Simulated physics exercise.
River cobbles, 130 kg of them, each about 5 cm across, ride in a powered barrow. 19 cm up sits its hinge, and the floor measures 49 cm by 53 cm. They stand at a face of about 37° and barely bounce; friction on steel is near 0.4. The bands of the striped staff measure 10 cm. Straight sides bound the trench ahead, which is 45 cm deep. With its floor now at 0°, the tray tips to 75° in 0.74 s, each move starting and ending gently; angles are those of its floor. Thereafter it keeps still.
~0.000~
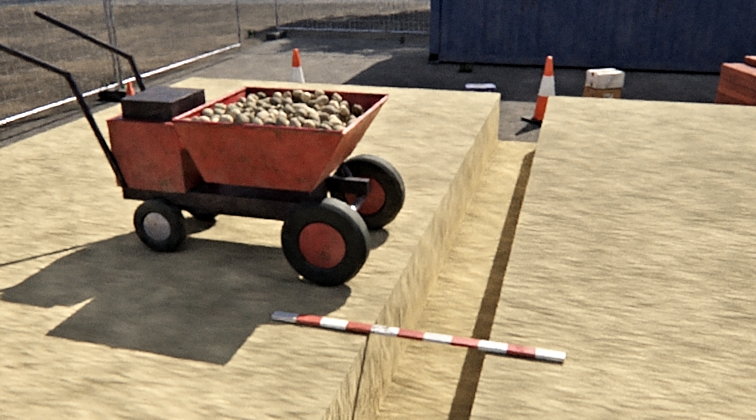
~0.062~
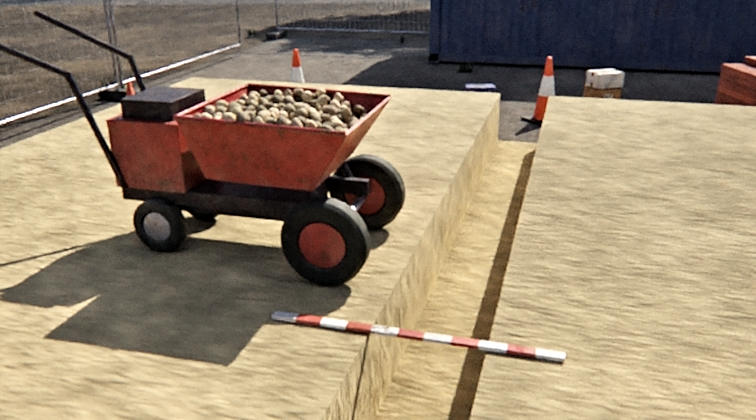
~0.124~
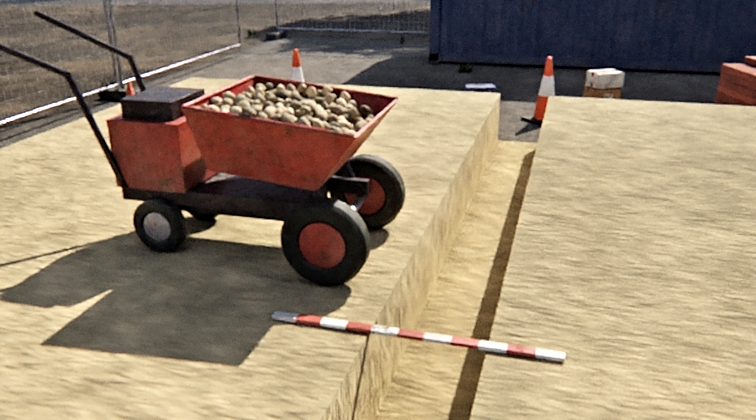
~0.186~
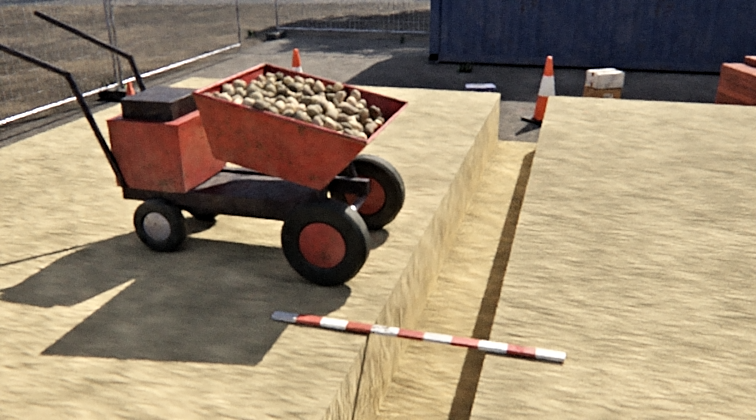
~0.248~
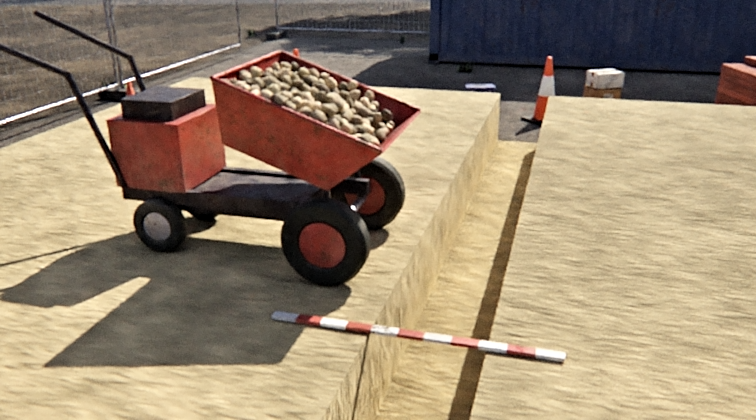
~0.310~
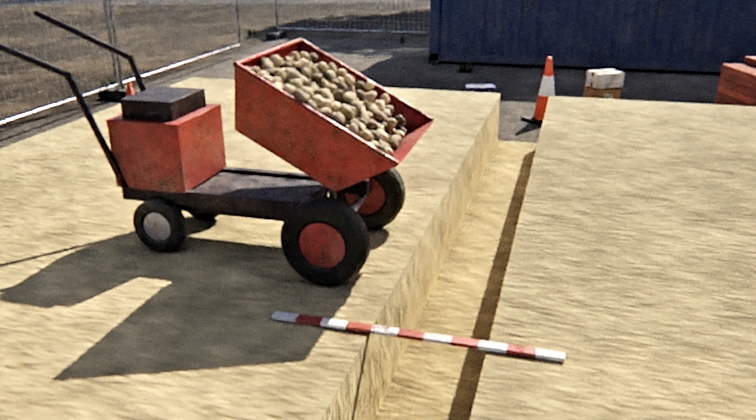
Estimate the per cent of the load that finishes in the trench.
Roughly 54 percent.
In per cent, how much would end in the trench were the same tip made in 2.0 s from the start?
I'd put it at roughly 75 per cent.
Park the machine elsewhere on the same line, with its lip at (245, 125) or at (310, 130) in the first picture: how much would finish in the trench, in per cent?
I'd expect close to 80 per cent at the first and 85 per cent at the second.
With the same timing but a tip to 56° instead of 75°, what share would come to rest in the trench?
Close to 30 per cent then.
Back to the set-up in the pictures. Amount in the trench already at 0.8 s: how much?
Some 20 per cent.
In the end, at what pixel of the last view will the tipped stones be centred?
I'd put it close to (496, 332).
After 0.6 s the floor is at 63°; 100 % in the tray; the foremost stones are at (441, 193).
After 0.8 s the floor is at 75°; 60 % in the tray, 19 % in the trench, 21 % past the trench; the foremost stones are at (552, 275).
After 1.2 s the floor is at 75°; 18 % in the tray, 36 % in the trench, 46 % past the trench; the foremost stones are at (744, 297).
After 3.1 s the floor is at 75°; 0 % in the tray, 54 % in the trench, 46 % past the trench; the foremost stones are past the picture's edge.
